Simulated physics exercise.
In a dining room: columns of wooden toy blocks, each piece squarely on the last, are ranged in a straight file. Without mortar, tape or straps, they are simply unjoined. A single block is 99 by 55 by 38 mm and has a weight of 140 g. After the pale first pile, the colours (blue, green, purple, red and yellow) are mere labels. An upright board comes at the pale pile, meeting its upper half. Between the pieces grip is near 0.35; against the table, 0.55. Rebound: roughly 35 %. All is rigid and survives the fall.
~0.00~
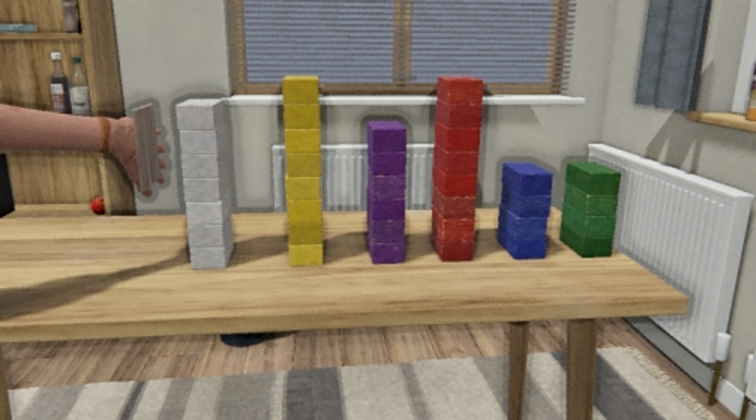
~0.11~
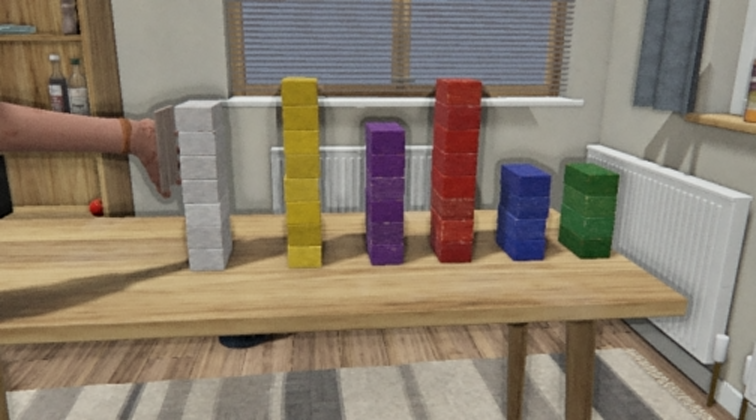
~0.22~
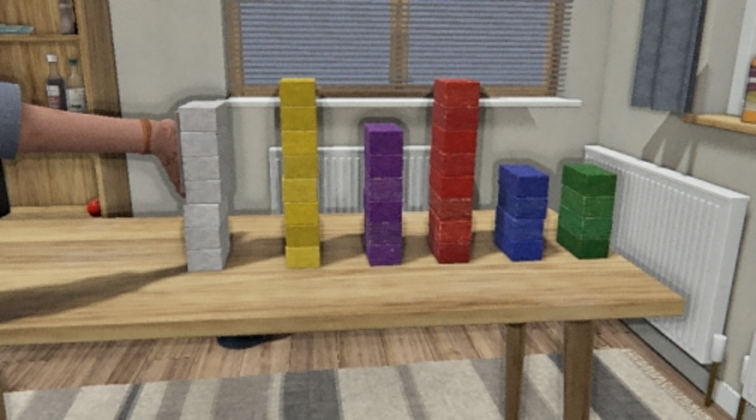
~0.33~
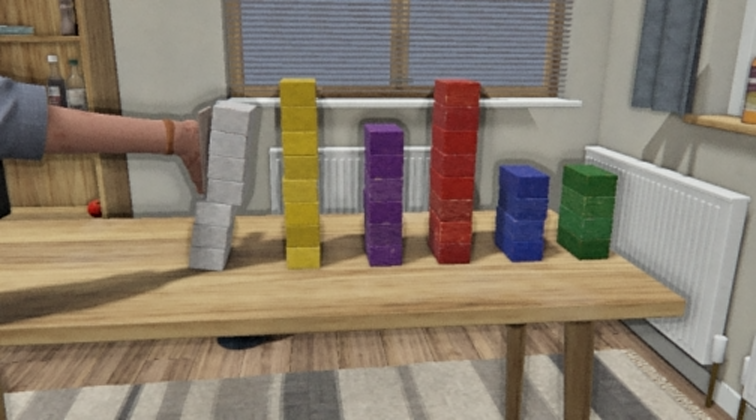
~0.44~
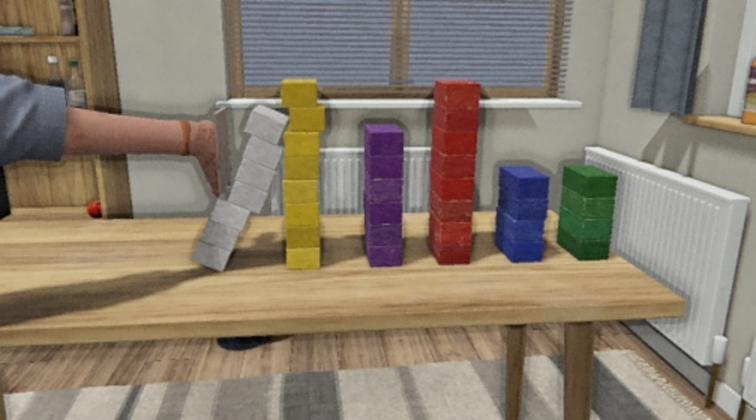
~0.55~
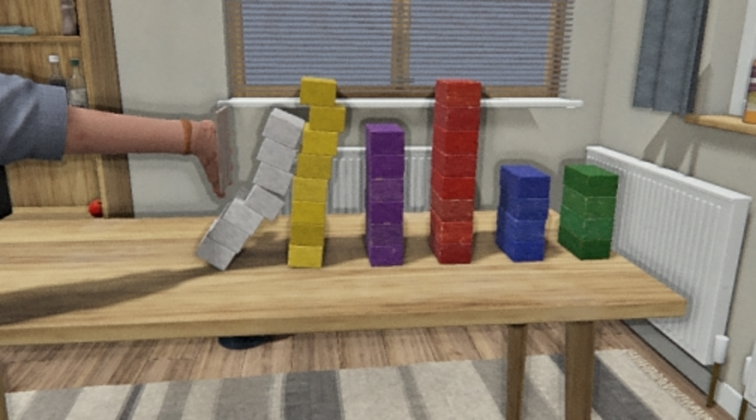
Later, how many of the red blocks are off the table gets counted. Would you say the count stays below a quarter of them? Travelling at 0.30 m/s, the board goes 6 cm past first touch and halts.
No, it goes past a quarter.
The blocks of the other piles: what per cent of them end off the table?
Close to 30 per cent of them.
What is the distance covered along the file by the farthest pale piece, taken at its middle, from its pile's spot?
28 cm.
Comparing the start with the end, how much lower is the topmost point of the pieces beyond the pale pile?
I'd say it's about 15 cm lower than before.
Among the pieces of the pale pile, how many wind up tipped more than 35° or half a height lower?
Count: 7 pale pieces.
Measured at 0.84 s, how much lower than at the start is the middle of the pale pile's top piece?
Roughly 8 cm.
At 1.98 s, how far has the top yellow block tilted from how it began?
At that moment, roughly 50 degrees.
After 0.84 s, 7 of the pale pile down; none of the 8 red blocks off the table (0 of 30 in all colours); top red block unmoved; top yellow block leaning 16°, 34 mm lower.
After 1.24 s, 7 of the pale pile down; none of the 8 red blocks off the table (0 of 30 in all colours); top red block leaning 38°, 7 cm lower; top purple block leaning 34°, 8 cm lower.
After 1.98 s, 7 of the pale pile down; 4 of the 8 red blocks off the table (8 of 30 in all colours); top red block on its side; top blue block upside down.
By the end (2.8 s), 7 of the pale pile down; 4 of the 8 red blocks off the table (9 of 30 in all colours); top red block leaning 54°, 98 cm lower; top blue block upside down. That is 50 per cent.
